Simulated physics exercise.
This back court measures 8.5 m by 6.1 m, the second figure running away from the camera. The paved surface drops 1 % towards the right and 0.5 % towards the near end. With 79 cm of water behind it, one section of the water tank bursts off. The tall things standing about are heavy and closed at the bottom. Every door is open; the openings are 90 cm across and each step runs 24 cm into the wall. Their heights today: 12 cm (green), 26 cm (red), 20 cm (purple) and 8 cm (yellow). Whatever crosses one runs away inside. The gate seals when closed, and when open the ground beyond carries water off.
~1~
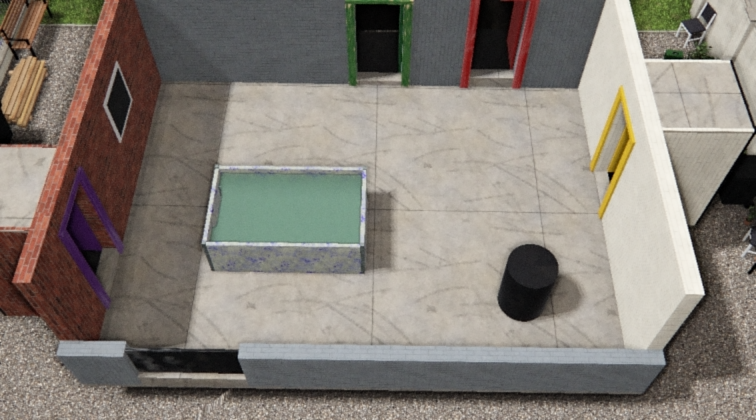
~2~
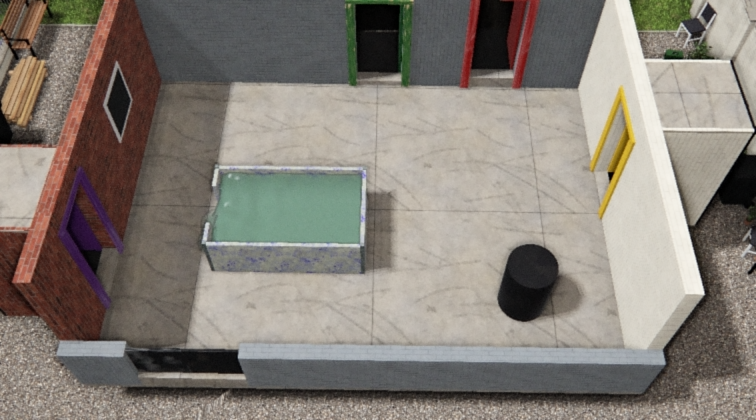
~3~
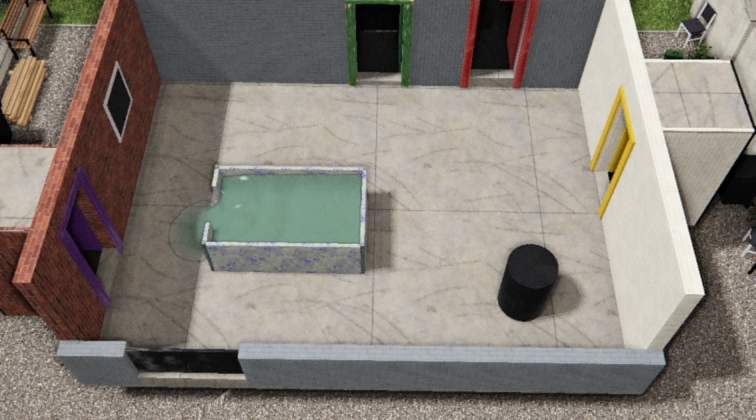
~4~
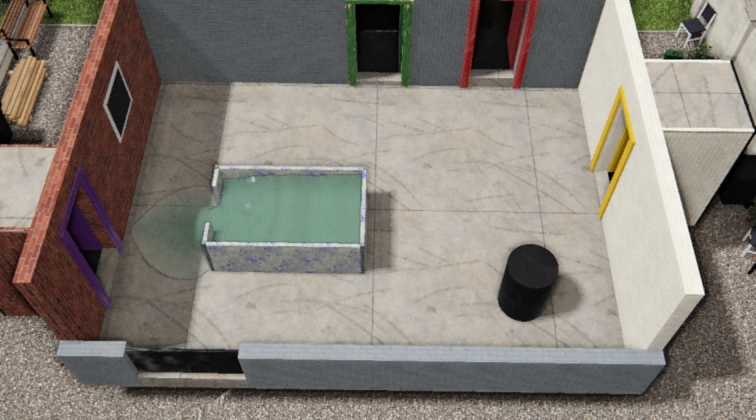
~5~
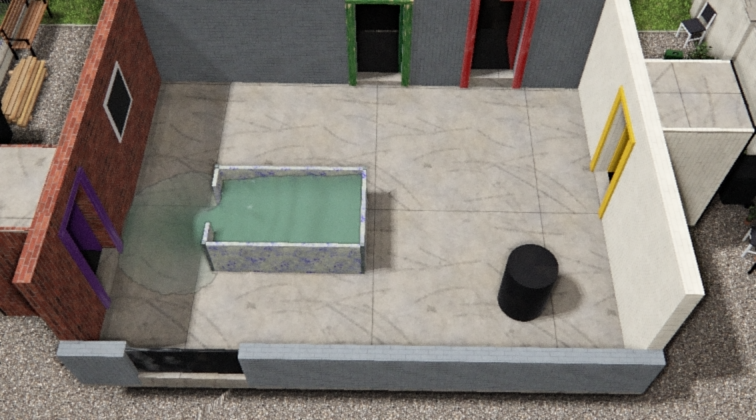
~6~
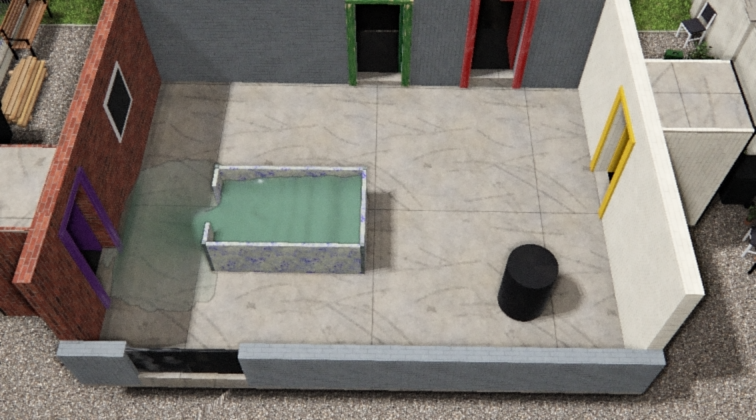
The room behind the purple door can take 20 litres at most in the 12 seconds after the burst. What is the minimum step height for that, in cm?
Close to 26 cm is just enough.
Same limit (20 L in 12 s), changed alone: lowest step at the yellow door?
About 8.5 cm at yellow.
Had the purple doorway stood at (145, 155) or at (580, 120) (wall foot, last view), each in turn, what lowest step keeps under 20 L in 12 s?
About 10.5 and 6.5 cm.
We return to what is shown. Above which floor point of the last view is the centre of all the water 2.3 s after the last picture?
At about (239, 230).
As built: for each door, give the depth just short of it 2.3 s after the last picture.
Depths in cm: Green 0, red 0, purple 22, yellow 0.
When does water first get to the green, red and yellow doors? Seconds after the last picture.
Green 2.8 s, red 4.0 s, yellow 6.0 s.
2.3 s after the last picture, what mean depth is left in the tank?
Roughly 42 cm on average.
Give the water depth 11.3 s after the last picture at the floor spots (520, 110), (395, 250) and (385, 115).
About 8, 2 and 2 cm.
Then, 0.7 s after the last picture water covers 15 % of the floor, deepest (40 cm) near (137, 228); 29 cm at the purple door, 10 litres in over its 20 cm step.
Then, 2.3 s after the last picture water covers 30 % of the floor, deepest (31 cm) near (97, 351); 22 cm at the purple door, 53 litres in over its 20 cm step.
Then, 11.3 s after the last picture water covers 95 % of the floor, deepest (15 cm) near (616, 371); 6 cm at the purple door, 58 litres in over its 20 cm step.
At the purple door as built, the water peaked near 31 cm, 0.9 s after the last picture.
Run again over the same 12 s with other heights there, 42 litres in over 22 cm, 7 litres over 29.5 cm. The limit of 20 litres is kept from about 26 cm up.
